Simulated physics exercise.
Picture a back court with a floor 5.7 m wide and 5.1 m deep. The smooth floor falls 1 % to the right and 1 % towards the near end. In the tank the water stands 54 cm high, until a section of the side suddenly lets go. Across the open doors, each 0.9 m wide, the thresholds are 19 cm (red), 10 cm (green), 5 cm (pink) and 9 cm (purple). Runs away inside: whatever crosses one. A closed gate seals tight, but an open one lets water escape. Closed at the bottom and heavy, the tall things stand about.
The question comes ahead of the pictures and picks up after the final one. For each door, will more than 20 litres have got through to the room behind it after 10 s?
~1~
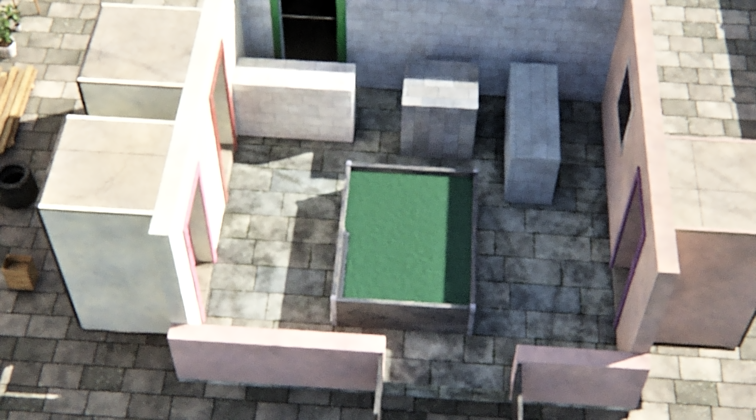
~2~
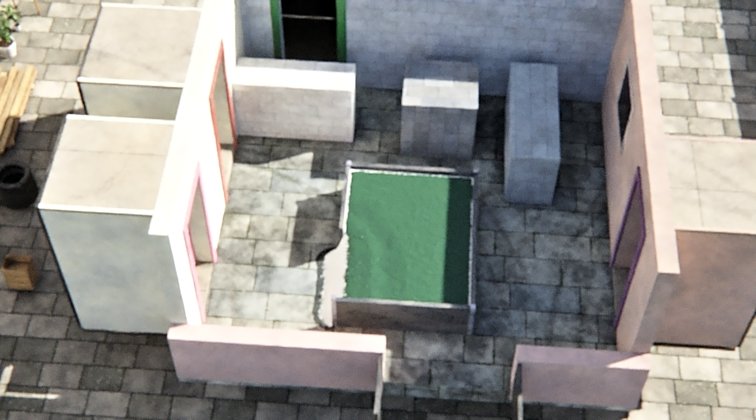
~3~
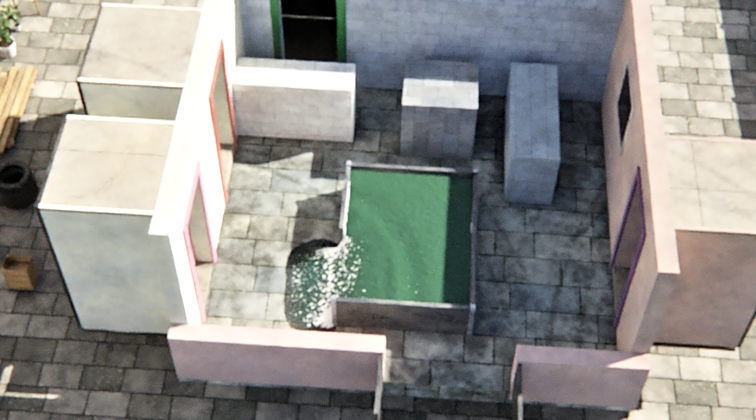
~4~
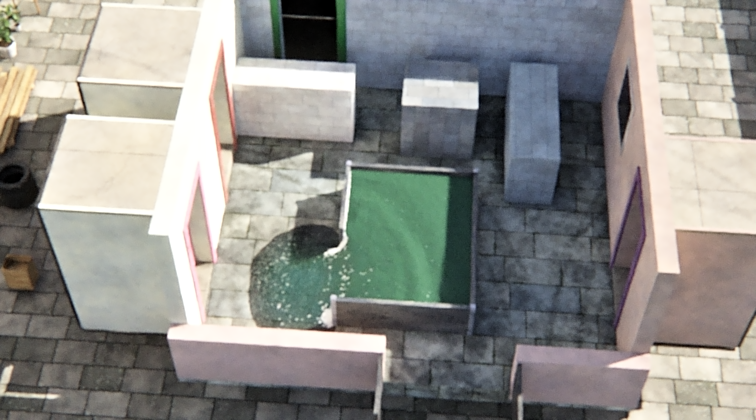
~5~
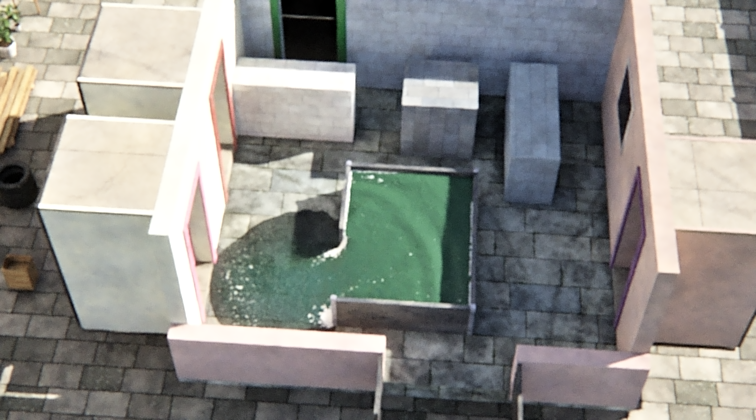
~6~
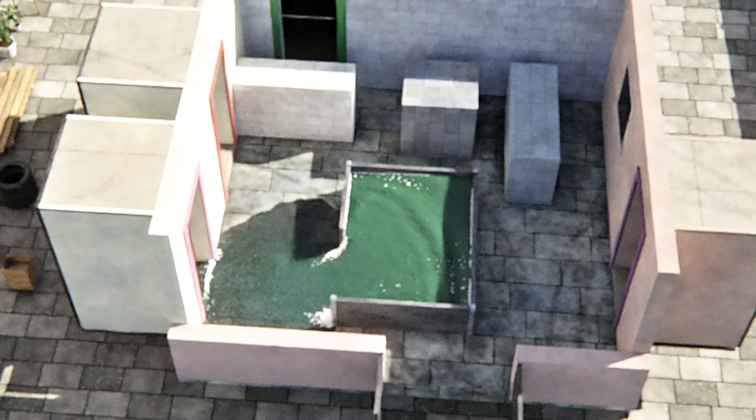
In order: My guess is the red door lets through less than the limit; my guess is the green door lets through less than the limit; my guess is the pink door lets through more than the limit; my guess is the purple door lets through less than the limit.
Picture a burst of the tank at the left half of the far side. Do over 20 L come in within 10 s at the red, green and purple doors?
Door red stays within, door green goes beyond, door purple stays within.
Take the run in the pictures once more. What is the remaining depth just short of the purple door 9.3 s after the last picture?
Some 4.5 centimetres of depth.
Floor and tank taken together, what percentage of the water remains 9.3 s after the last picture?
Roughly 66 percent.
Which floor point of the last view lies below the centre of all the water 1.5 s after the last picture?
The water's centre is around (357, 270).
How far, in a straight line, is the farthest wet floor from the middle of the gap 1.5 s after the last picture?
About 3.2 m.
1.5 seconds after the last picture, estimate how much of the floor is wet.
Near 25 per cent is wet.
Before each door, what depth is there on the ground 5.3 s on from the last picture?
Depths: Red door 8 cm, green door 1 cm, pink door 14 cm, purple door 2 cm.
Then, 0.7 s after the last picture water covers 20 % of the floor and is deepest (40 cm) near (197, 353); red door 5 cm at the sill, 0 L in, green door not reached, pink door 15 cm at the sill, 89 L in, purple door not reached.
Then, 1.5 s after the last picture water covers 25 % of the floor and is deepest (34 cm) near (212, 275); red door 7 cm at the sill, 0 L in, green door not reached, pink door 30 cm at the sill, 236 L in, purple door not reached.
Then, 2.8 s after the last picture water covers 40 % of the floor and is deepest (22 cm) near (214, 265); red door 7 cm at the sill, 0 L in, green door not reached, pink door 21 cm at the sill, 417 L in, purple door not reached.
Then, 5.3 s after the last picture water covers 60 % of the floor and is deepest (14 cm) near (197, 353); red door 8 cm at the sill, 0 L in, green door not reached, pink door 14 cm at the sill, 586 L in, purple door 2 cm at the sill, 0 L in.
Then, 9.3 s after the last picture water covers 95 % of the floor and is deepest (12 cm) near (612, 382); red door 6 cm at the sill, 0 L in, green door 3 cm at the sill, 0 L in, pink door 8 cm at the sill, 670 L in, purple door 5 cm at the sill, 0 L in.
